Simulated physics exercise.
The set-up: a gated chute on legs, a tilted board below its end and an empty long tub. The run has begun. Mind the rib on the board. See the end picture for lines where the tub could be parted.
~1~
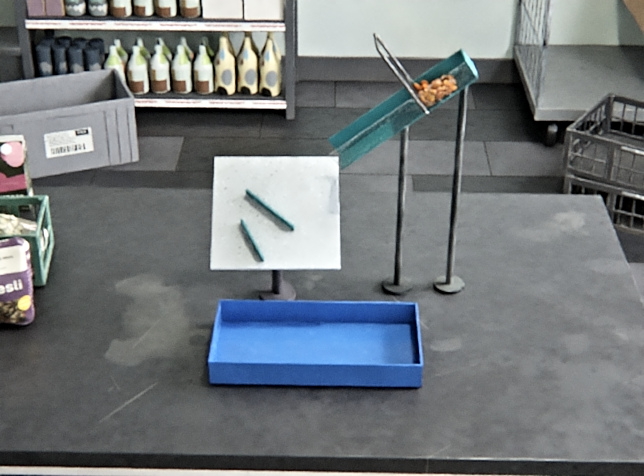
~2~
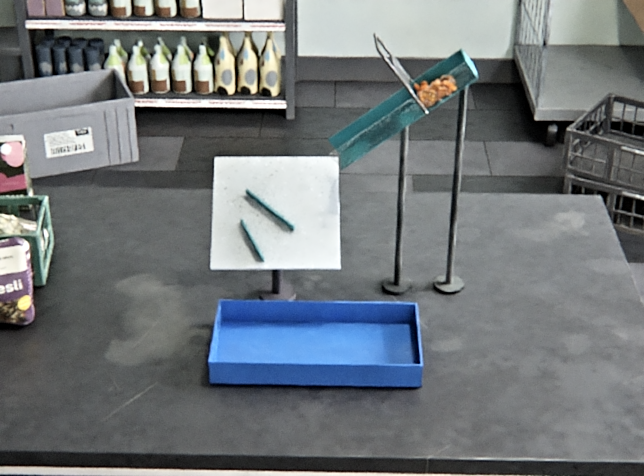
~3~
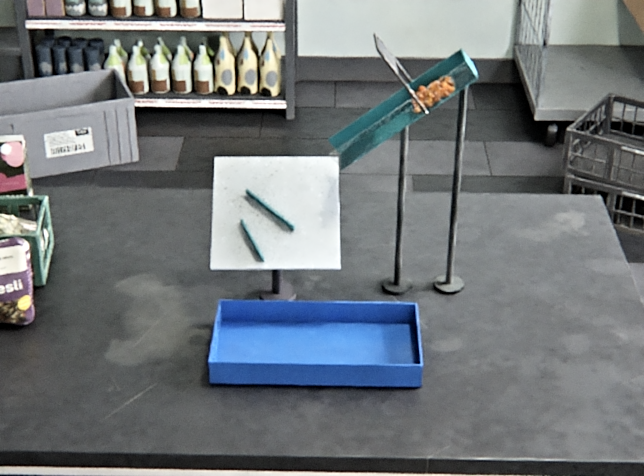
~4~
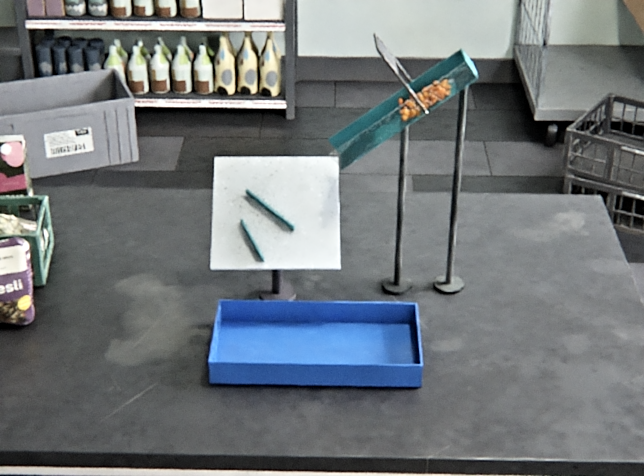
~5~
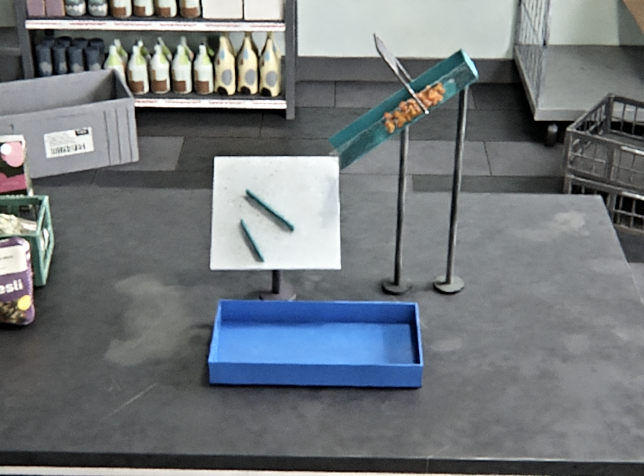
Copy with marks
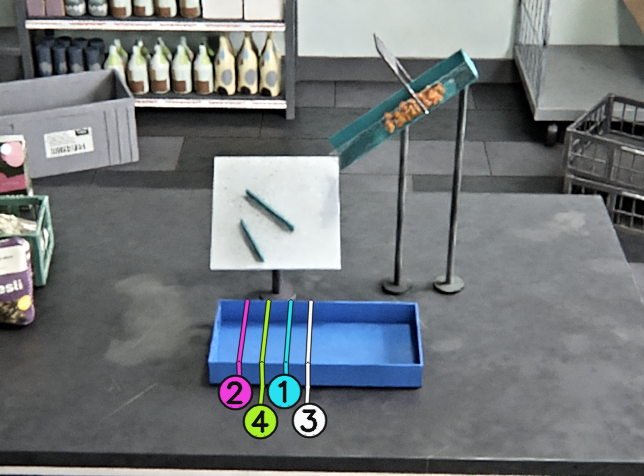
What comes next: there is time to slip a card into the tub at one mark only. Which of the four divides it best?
3.
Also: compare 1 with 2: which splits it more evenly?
That would be 1.
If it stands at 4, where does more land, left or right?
The right side.
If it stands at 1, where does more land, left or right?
The right side.
On the marked copy, line 1 crosses the front rim at (286, 363); line 2 crosses the front rim at (239, 362); line 3 crosses the front rim at (307, 363); line 4 crosses the front rim at (261, 362).
For line 1, of what is caught, a small share on the left of the divider, the bulk on the right.
For line 2, of what is caught, none at all on the left of the divider, the whole lot on the right.
For line 3, of what is caught, close to half on the left of the divider, close to half on the right.
For line 4, of what is caught, a small share on the left of the divider, all but a few on the right.
